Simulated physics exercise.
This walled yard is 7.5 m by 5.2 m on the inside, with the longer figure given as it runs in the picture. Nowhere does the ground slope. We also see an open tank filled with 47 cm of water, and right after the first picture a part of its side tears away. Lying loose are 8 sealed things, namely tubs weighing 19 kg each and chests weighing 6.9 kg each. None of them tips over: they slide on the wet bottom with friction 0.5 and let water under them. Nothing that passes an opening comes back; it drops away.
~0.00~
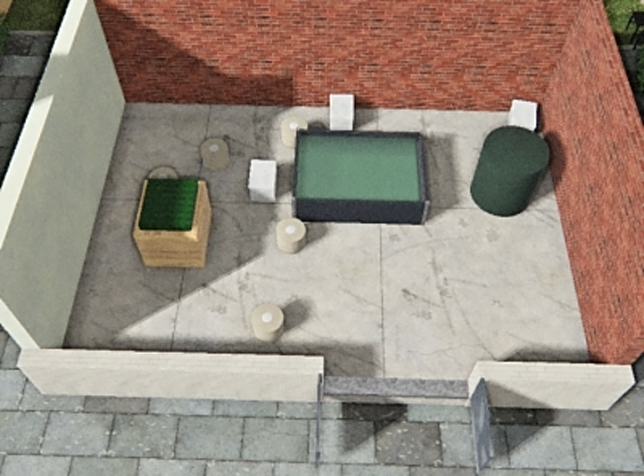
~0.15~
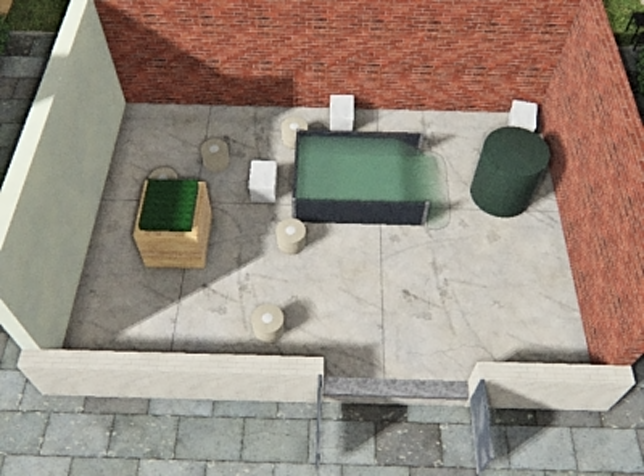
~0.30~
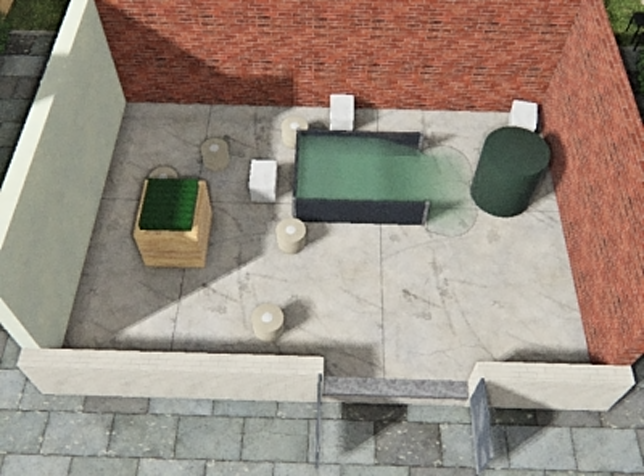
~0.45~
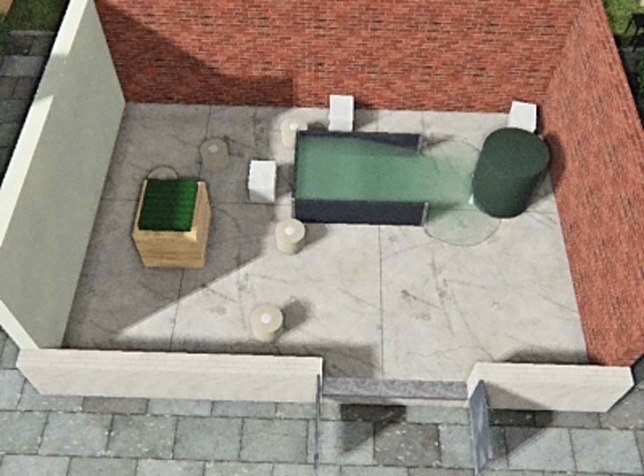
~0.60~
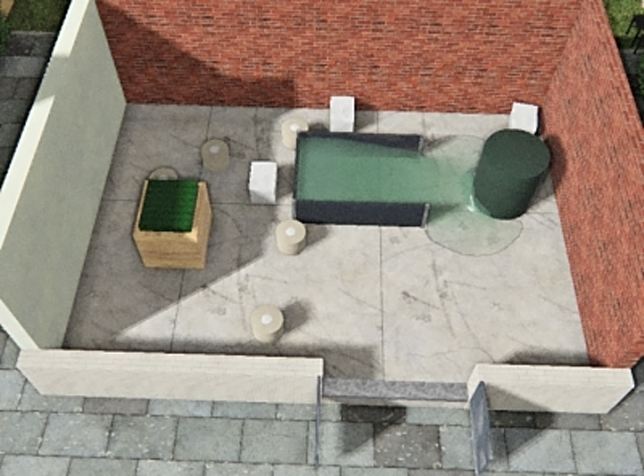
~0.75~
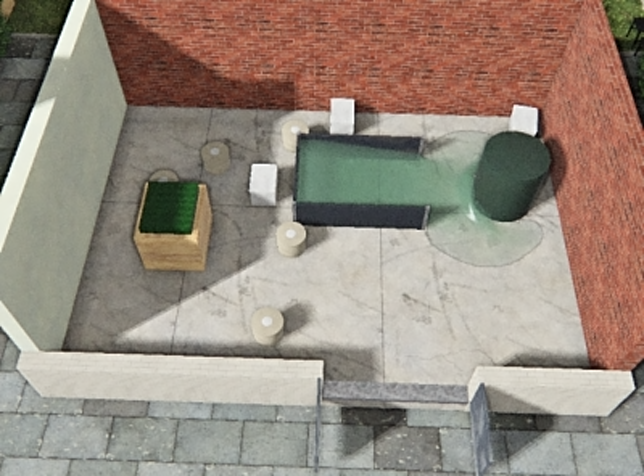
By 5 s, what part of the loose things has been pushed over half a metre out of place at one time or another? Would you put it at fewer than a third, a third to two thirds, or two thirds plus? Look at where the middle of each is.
I would say fewer than a third.
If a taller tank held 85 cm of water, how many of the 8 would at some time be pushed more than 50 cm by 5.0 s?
With that change, 2 of them.
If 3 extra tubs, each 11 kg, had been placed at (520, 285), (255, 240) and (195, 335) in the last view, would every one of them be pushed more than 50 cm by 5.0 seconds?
Each in turn ends up beyond the limit, within the limit, within the limit.
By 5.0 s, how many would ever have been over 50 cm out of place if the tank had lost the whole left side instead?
That would give 3.
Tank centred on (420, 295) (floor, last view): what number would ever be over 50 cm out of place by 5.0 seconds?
Then 2 of them would.
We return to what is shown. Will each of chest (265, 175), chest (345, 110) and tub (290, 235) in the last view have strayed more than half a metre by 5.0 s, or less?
First falling below it, second exceeding it, third falling below it.
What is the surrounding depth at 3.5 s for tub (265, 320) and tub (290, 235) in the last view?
0 and 0 cm.
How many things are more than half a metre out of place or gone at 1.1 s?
By my tally, 0.
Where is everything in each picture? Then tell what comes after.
The first frame shows a tub at (291, 230) rests on the ground; a tub at (214, 148), on the bottom; 2.8 m2 under water; 0 of 8 have shifted.
The second frame shows a tub at (291, 231), on the bottom; a tub at (214, 149), on the bottom; 3.4 m2 under water; 0 of 8 have shifted.
The third frame shows a tub at (291, 230) rests on the ground; a tub at (214, 148), on the bottom; 4.2 m2 under water; 0 of 8 have shifted.
The fourth frame shows a tub at (290, 231) rests on the ground; a tub at (214, 149) rests on the ground; 4.8 m2 under water; 0 of 8 have shifted.
The fifth frame shows a tub at (291, 232) rests on the ground; a tub at (215, 150), on the bottom; 5.5 m2 under water; 0 of 8 have shifted.
The sixth frame shows a tub at (291, 234), on the bottom; a tub at (215, 152), on the bottom; water covers 6.4 m2; 0 of 8 have shifted.
After 1.1 s 0 of 8 are over 50 cm from their spots; 0 afloat.
After 2.2 s 0 of 8 are over 50 cm from their spots; 1 afloat.
After 3.5 s 1 of 8 are over 50 cm from their spots; 1 afloat.
After 5.0 s 2 of 8 are over 50 cm from their spots, and 2 have been at some point; 2 afloat.
